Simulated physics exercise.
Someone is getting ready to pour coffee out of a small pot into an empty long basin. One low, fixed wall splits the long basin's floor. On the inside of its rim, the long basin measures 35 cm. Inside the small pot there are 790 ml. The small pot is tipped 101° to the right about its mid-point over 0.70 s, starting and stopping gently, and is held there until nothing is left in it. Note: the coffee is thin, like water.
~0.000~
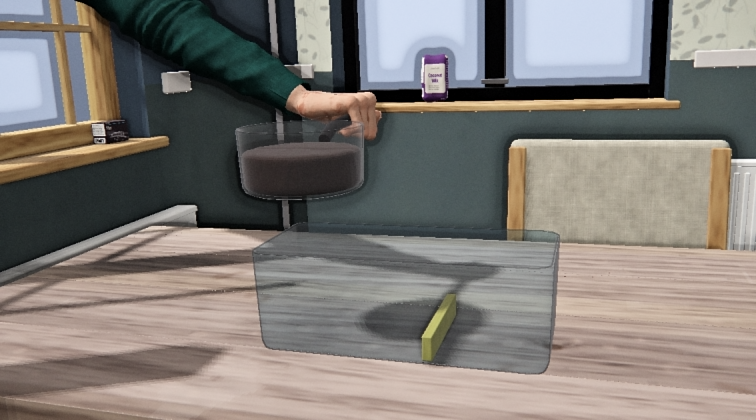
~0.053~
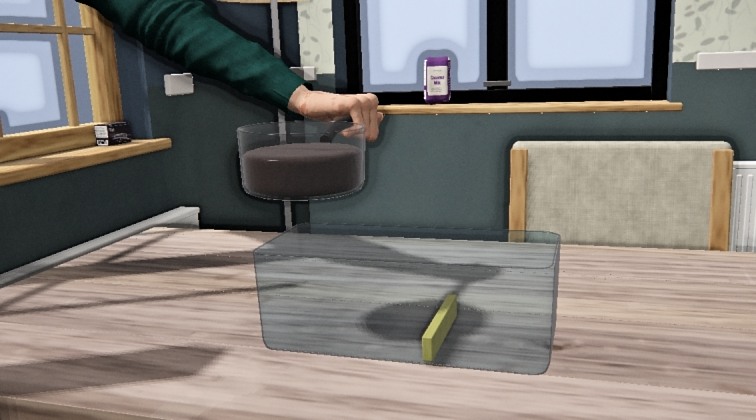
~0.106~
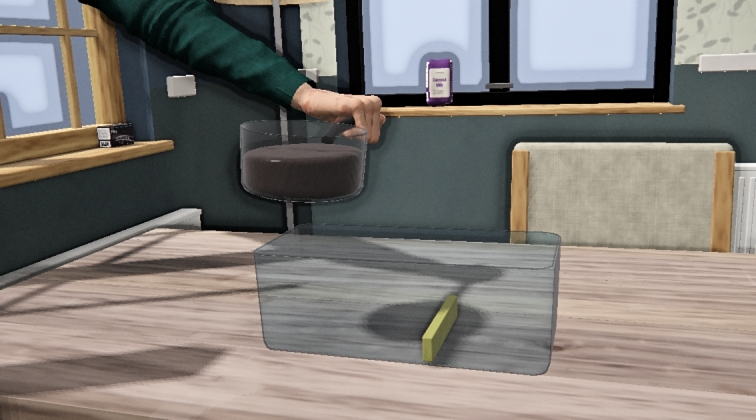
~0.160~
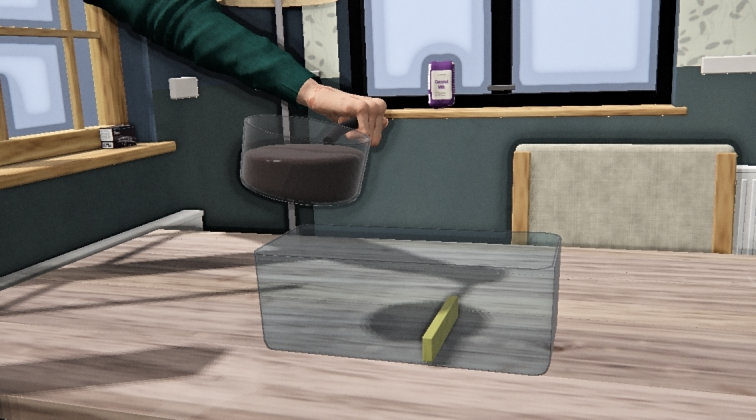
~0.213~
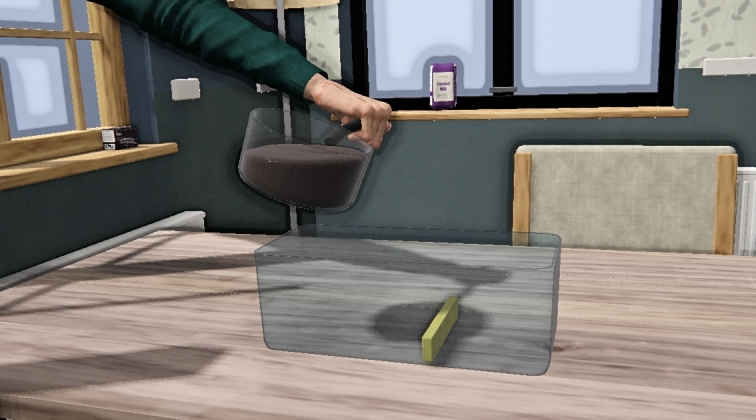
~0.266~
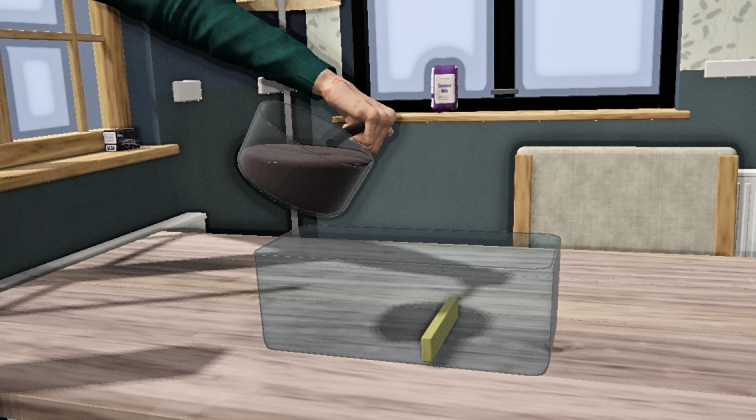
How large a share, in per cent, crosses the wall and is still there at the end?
A share of about 17 per cent.
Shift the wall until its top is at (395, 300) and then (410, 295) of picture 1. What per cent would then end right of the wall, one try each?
The first try gives 50 percent and the second 20 percent.
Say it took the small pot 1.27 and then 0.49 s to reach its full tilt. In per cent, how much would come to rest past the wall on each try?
Some 10 and 25 per cent, in that order.
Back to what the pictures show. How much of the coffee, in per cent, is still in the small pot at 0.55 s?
I'd put it near 34 percent.
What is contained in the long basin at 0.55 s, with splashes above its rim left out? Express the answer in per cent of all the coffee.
Roughly 36 percent of it.
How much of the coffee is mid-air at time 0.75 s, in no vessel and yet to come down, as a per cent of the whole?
Near 7 per cent, I'd say.
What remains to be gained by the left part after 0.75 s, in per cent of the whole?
That works out to roughly 7 per cent of the whole.
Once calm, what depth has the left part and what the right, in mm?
Some 20 mm on the left and 6 mm on the right.
By 0.55 s the tilt is 89° and 34 per cent is still to pour, 35 is left of the wall and 0 right of it.
By 0.75 s the tilt is 101° and 9 per cent is still to pour, 75 is left of the wall and 9 right of it.
By 0.97 s the tilt is 101° and 1 per cent is still to pour, 81 is left of the wall and 15 right of it.
By 1.20 s the tilt is 101° and 0 per cent is still to pour, 82 is left of the wall and 17 right of it.
At rest 82 per cent lies left of the wall, 17 right of it and 1 outside.
